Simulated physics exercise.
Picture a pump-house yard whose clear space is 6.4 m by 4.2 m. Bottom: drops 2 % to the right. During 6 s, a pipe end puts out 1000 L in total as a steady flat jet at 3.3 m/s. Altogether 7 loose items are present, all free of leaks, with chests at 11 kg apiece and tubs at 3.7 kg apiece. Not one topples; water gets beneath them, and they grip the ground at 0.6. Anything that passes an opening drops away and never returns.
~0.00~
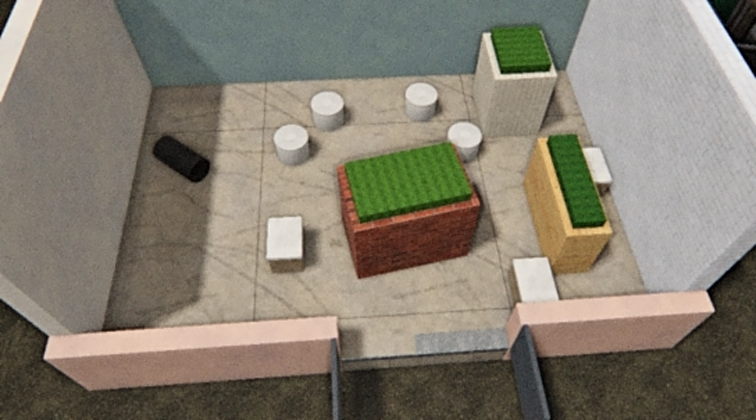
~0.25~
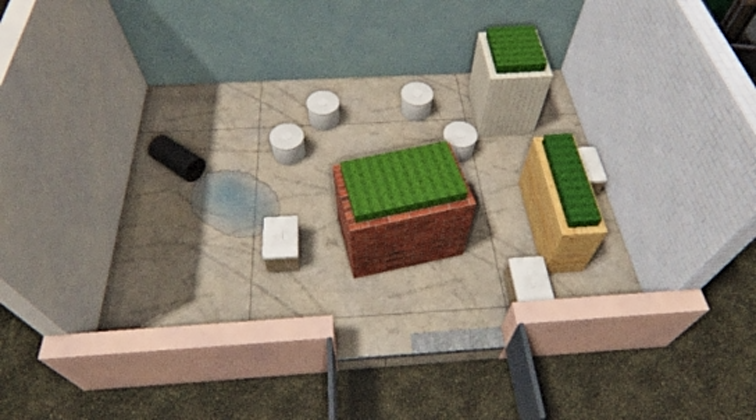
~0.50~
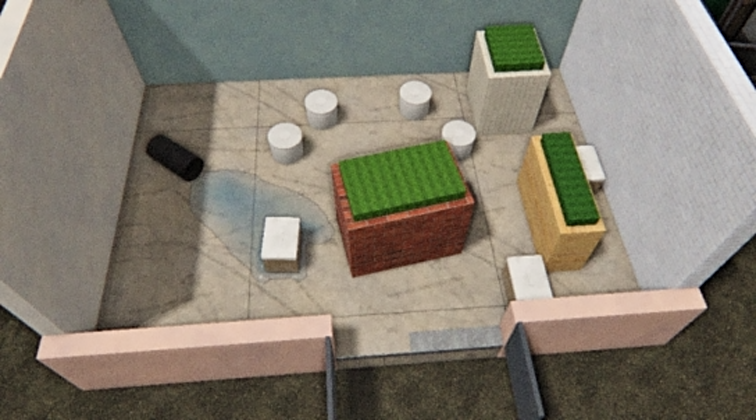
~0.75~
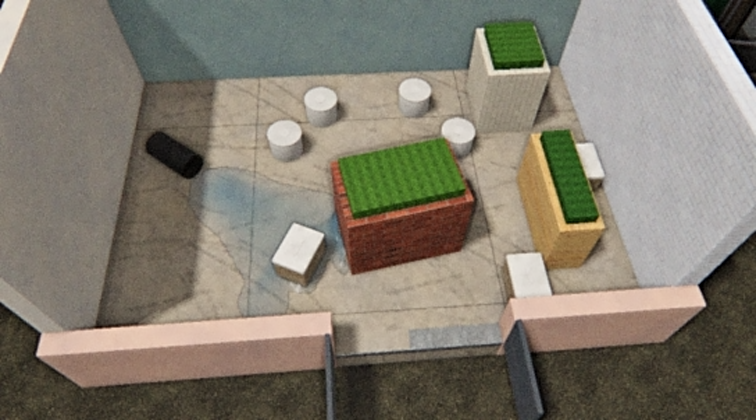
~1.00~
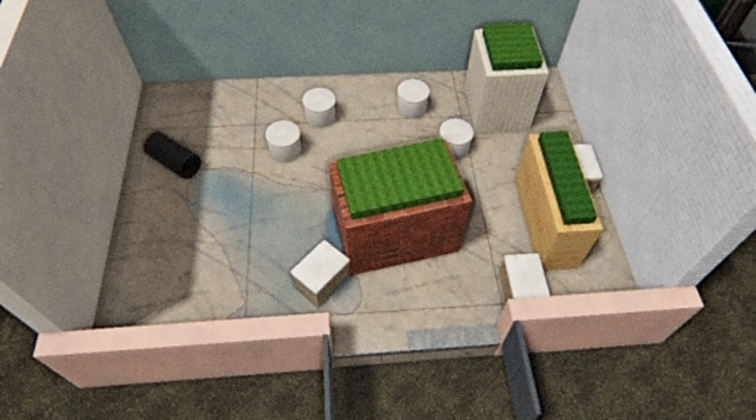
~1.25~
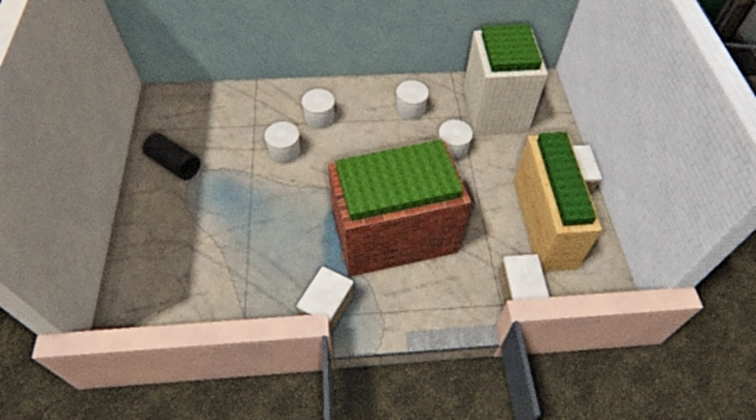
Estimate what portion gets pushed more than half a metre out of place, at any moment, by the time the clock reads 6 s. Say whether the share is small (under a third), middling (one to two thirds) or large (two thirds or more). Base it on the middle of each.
Small, under a third.
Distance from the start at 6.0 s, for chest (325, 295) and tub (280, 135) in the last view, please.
Washed out; 0 cm.
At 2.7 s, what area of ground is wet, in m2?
The covered patch comes to about 8.0 m2.
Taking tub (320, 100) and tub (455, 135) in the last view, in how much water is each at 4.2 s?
I'd put it at 0 cm and 2 cm respectively.
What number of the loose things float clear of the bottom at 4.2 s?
Total: 0.
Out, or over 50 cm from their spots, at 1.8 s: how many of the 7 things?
I make it 1 by then.
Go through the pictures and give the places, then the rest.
A chest at (284, 237), on the bottom; a chest at (590, 165) rests on the ground; 0.0 m2 under water; 0 of 7 have shifted, in the first frame.
A chest at (280, 236), on the bottom; a chest at (586, 164) rests on the ground; 0.8 m2 under water; 0 of 7 have shifted, in the second frame.
A chest at (280, 237), on the bottom, 3 cm from its start; a chest at (584, 163), on the bottom; 1.6 m2 under water; 0 of 7 have shifted, in the third frame.
A chest at (298, 247) rests on the ground, 32 cm from its start; a chest at (583, 160) rests on the ground; 2.6 m2 under water; 1 of 7 have shifted, in the fourth frame.
A chest at (320, 266), on the bottom, 70 cm from its start; a chest at (581, 161) rests on the ground; 3.4 m2 under water; 1 of 7 have shifted, in the fifth frame.
A chest at (325, 294), afloat, 100 cm from its start; a chest at (580, 162) rests on the ground; water covers 4.0 m2; 1 of 7 have shifted, in the sixth frame.
After 1.8 s 1 of 7 are over 50 cm from their spots; 0 afloat.
After 2.7 s 1 of 7 are over 50 cm from their spots; 0 afloat.
After 4.2 s 1 of 7 are over 50 cm from their spots; 0 afloat.
After 6.0 s 1 of 7 are over 50 cm from their spots, and 1 have been at some point; 0 afloat.
